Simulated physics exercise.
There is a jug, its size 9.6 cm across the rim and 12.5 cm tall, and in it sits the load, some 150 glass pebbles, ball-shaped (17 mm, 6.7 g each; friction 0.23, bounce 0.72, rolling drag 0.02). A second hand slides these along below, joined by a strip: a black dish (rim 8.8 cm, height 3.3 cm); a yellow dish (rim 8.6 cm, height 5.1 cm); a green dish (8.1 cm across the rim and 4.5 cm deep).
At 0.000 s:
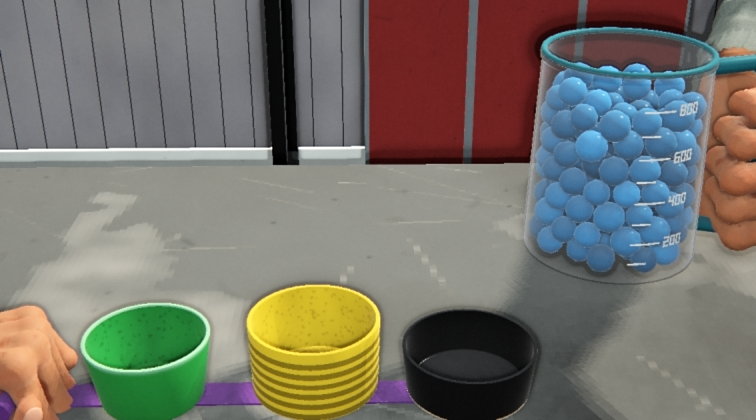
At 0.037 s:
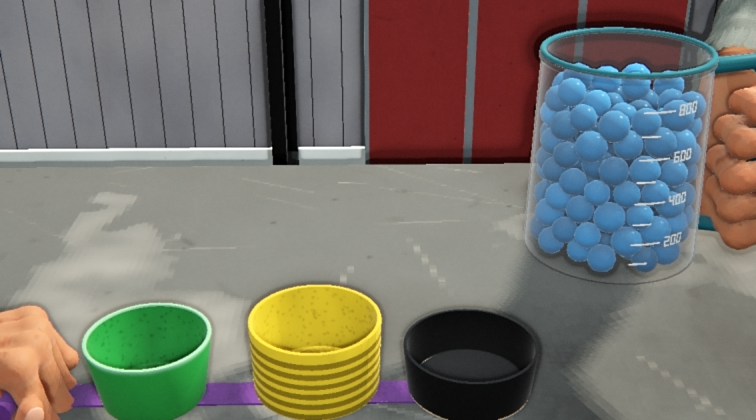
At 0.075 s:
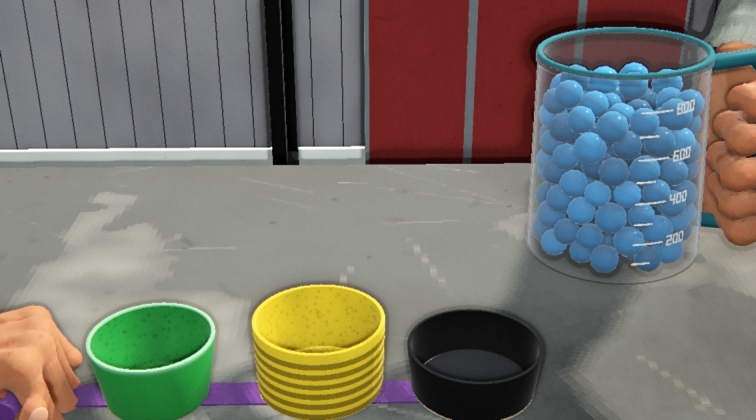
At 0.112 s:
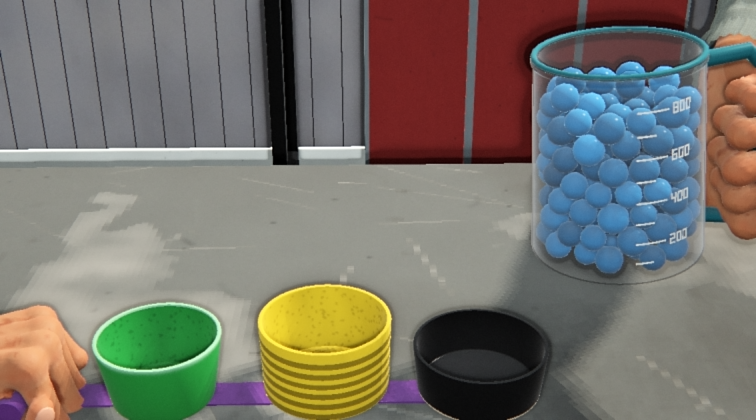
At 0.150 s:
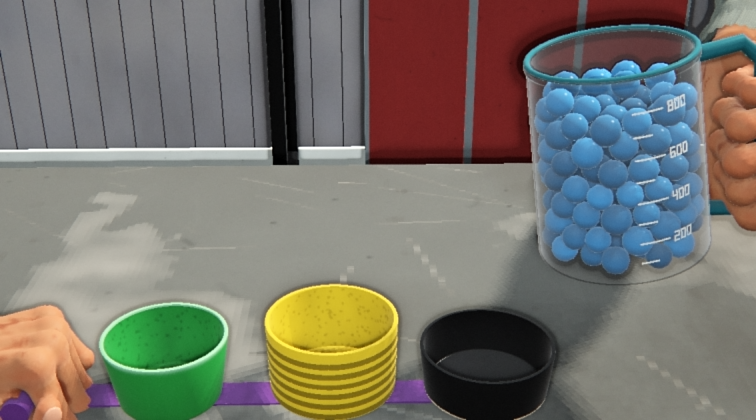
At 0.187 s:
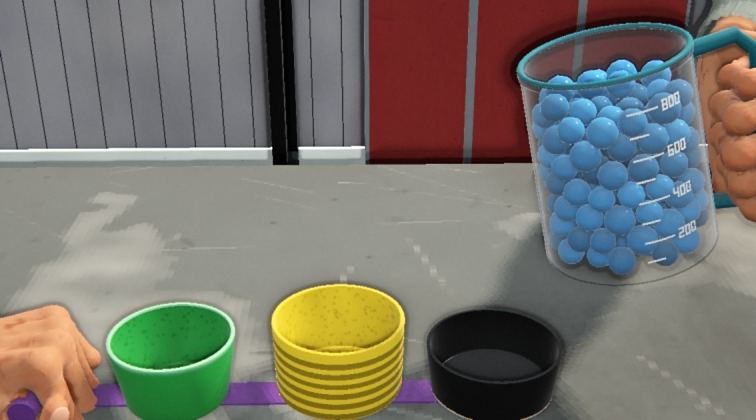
At first, a clear jug full of blue balls is held upright by its handle above a grey surface, with green, yellow and black dishes lined up below. Then the jug tilts slightly to the left, while a hand at the left slides the joined dishes a little rightward.
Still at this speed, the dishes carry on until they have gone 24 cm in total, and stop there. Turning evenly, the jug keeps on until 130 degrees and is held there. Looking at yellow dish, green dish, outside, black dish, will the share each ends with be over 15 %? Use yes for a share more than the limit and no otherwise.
Yellow dish: Yes; green dish: No; outside: Yes; black dish: No.
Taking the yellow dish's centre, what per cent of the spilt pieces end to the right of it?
About 10 %.
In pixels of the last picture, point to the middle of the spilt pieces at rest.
I'd point to about (324, 399).
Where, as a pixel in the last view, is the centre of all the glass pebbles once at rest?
Centre at rest: Approx. (634, 364) px.
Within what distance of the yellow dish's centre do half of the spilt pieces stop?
I'd put it at around 46 cm, give or take.
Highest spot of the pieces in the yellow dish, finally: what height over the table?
It ends up near 7.0 cm high.
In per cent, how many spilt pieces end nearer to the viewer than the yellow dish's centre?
It works out to around 50 in a hundred.
Then, at 0.87 s, tilt 88 degrees; jug 100 %; middle of all pieces on or above the table near (624, 162).
After 1.44 s, tilt 130 degrees; yellow dish 40 %, green dish 5 %, outside 35 %, in the air 10 %; middle of all pieces on or above the table near (480, 339).
After 1.96 s, tilt 130 degrees; yellow dish 35 %, green dish 10 %, outside 55 %; middle of all pieces on or above the table near (477, 354).
After 2.46 s, tilt 130 degrees; yellow dish 35 %, green dish 10 %, outside 55 %; middle of all pieces on or above the table near (489, 335).
By 4.1 s all is still; black dish 0 %, yellow dish 35 %, green dish 10 %, jug 0 %, outside 55 %.
